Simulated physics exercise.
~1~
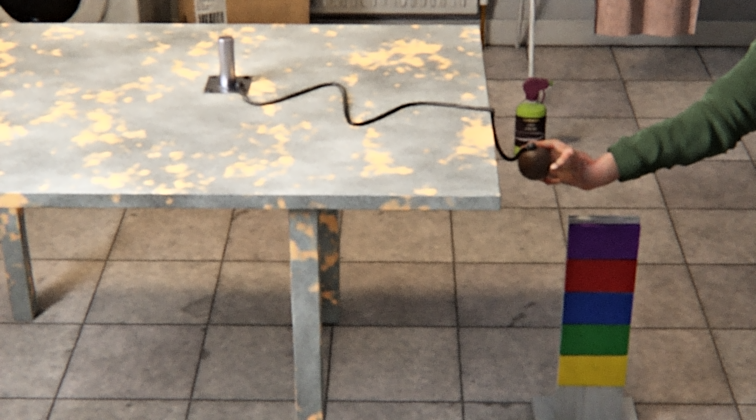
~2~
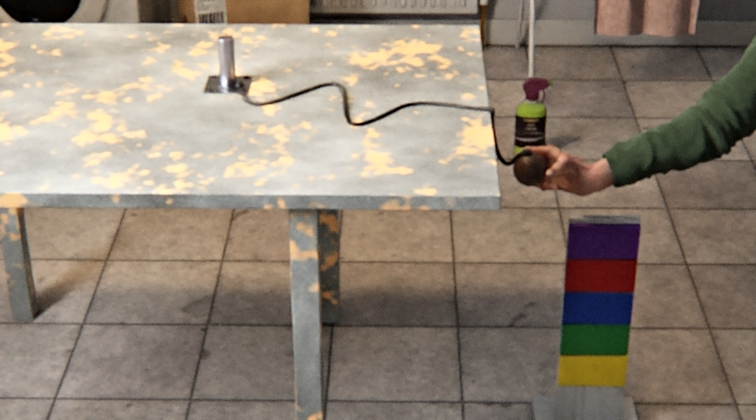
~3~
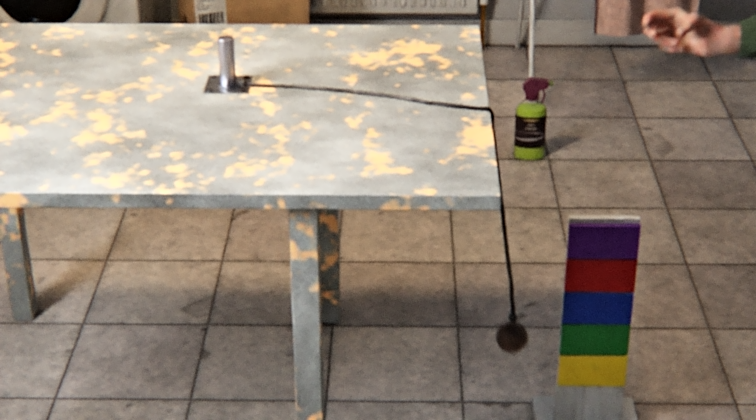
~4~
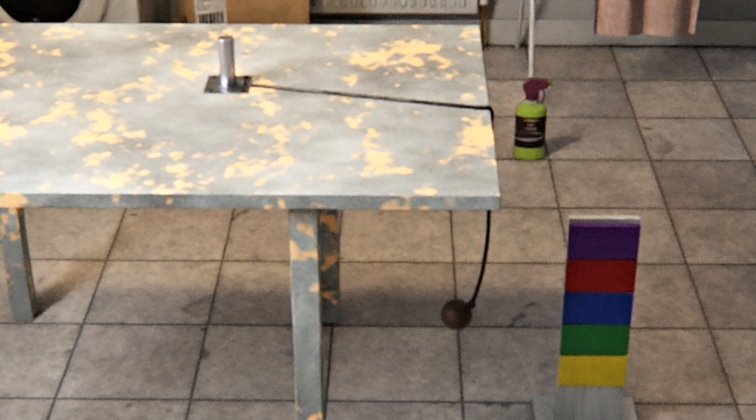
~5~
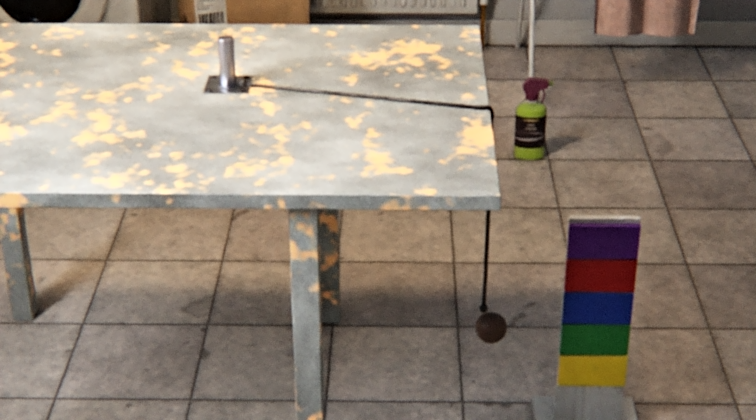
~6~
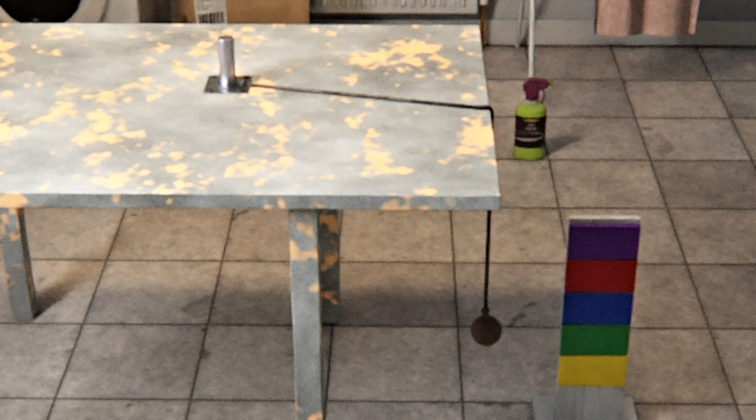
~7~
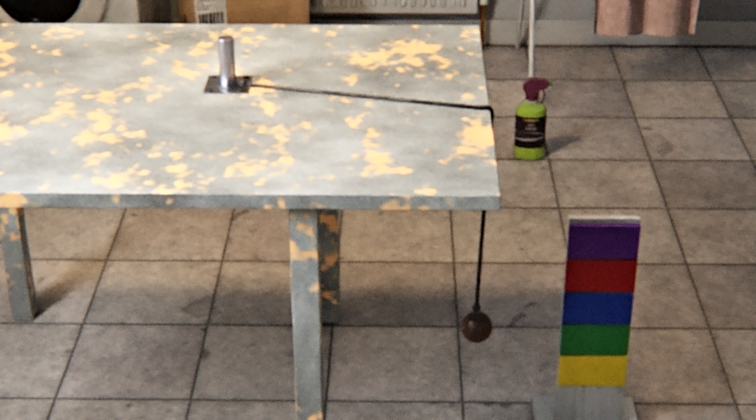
A brown ball, tied by a dark lead to a metal post on a paint-blotched table, is held by a hand in a green sleeve just beyond the table's right edge, with the lead lying in loose curves. The hand shifts it very slightly left and down, then lets go and draws back. The ball drops, pulling the lead straight over the edge. It swings left beneath the tabletop, comes back right, then drifts slightly left again. At the end it hangs below the edge, level with the green band of the coloured scale standing to the right.
